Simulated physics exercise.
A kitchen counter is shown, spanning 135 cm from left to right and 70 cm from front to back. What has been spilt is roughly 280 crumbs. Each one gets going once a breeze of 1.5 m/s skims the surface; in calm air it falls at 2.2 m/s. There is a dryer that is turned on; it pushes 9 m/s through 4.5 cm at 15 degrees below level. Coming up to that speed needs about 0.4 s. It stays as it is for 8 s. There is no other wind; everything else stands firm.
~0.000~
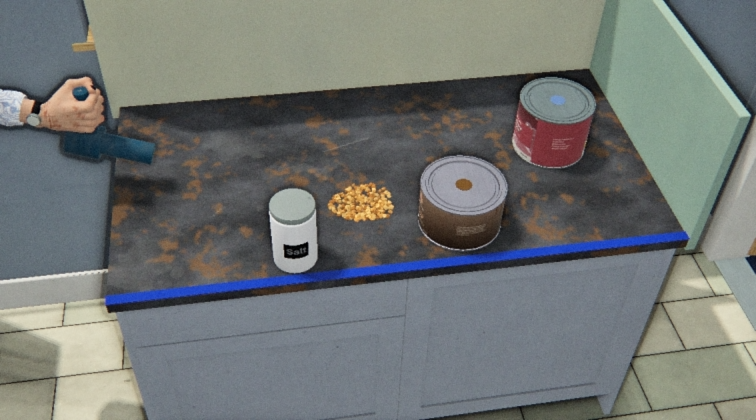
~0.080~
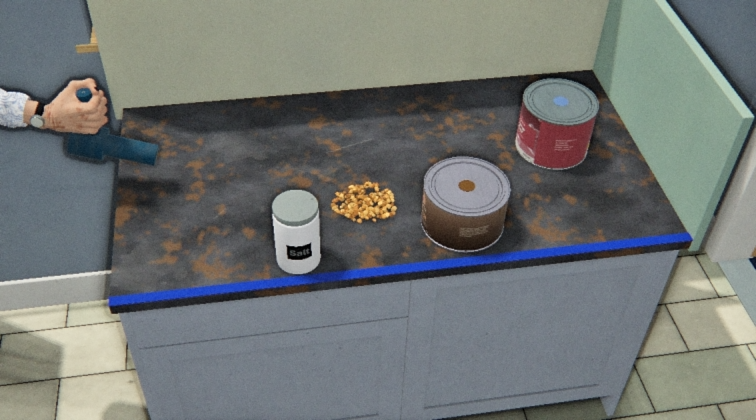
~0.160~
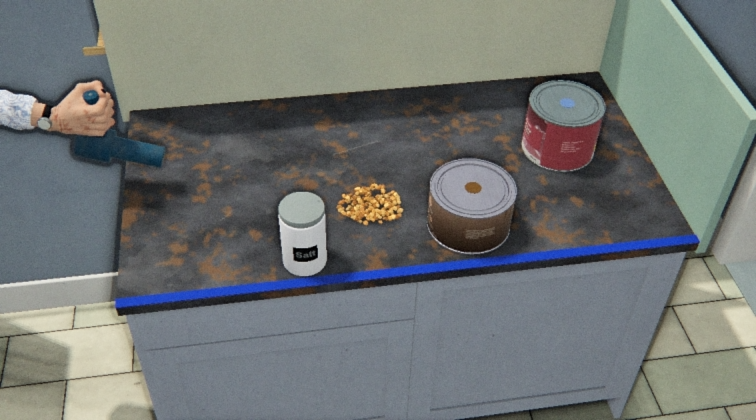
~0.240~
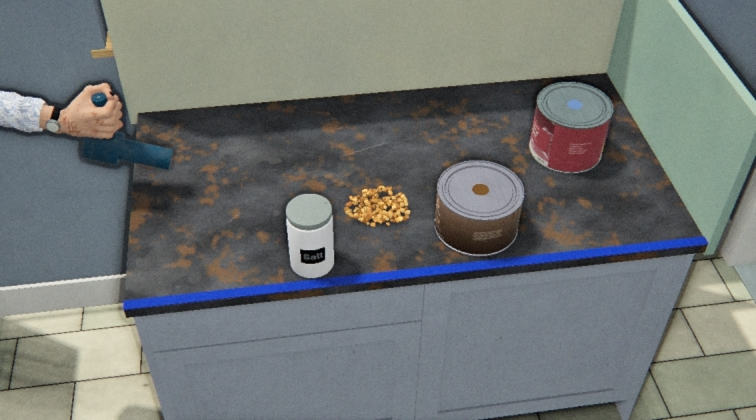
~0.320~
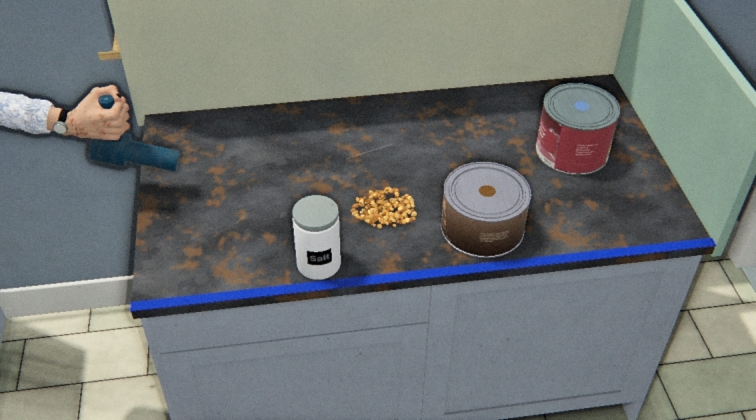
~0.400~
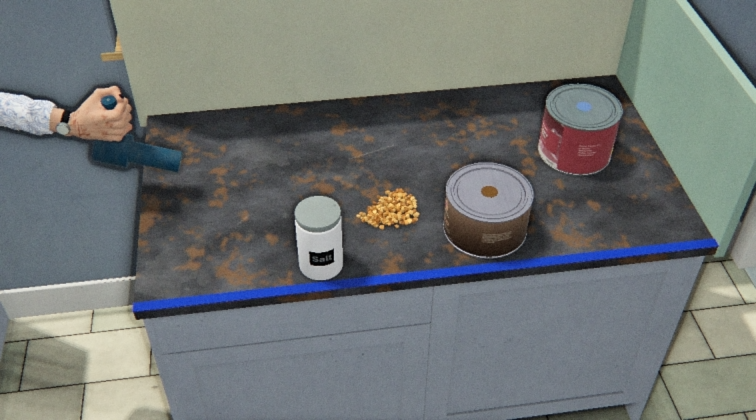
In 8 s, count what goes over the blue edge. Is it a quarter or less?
I'd predict that edge sees over a quarter go past.
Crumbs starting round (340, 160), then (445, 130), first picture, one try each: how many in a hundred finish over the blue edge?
Results, one try each: 1 %, 0 %.
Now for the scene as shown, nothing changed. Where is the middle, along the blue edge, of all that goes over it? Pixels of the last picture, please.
(457, 276).
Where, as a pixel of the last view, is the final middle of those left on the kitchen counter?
Centre: Roughly (460, 204).
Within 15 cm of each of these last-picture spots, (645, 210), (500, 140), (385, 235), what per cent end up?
First spot near 15 %, second near 0 %, third near 1 %.
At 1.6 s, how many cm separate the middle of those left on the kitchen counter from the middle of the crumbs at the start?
Roughly 20 cm.
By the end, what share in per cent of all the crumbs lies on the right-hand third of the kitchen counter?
20 %.
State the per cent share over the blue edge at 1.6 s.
I reckon close to 50 %.
After 1.6 s, 35 % are on the move or not yet settled, 48 % are over the blue edge; the middle of those still in play is near (460, 204).
After 2.6 s, 28 % are on the move or not yet settled, 49 % are over the blue edge; the middle of those still in play is near (460, 204).
After 4.4 s, 25 % are on the move or not yet settled, 50 % are over the blue edge; the middle of those still in play is near (460, 204).
After 8.0 s, at the end, 52 % are over the blue edge; the middle of those still in play is near (460, 204).
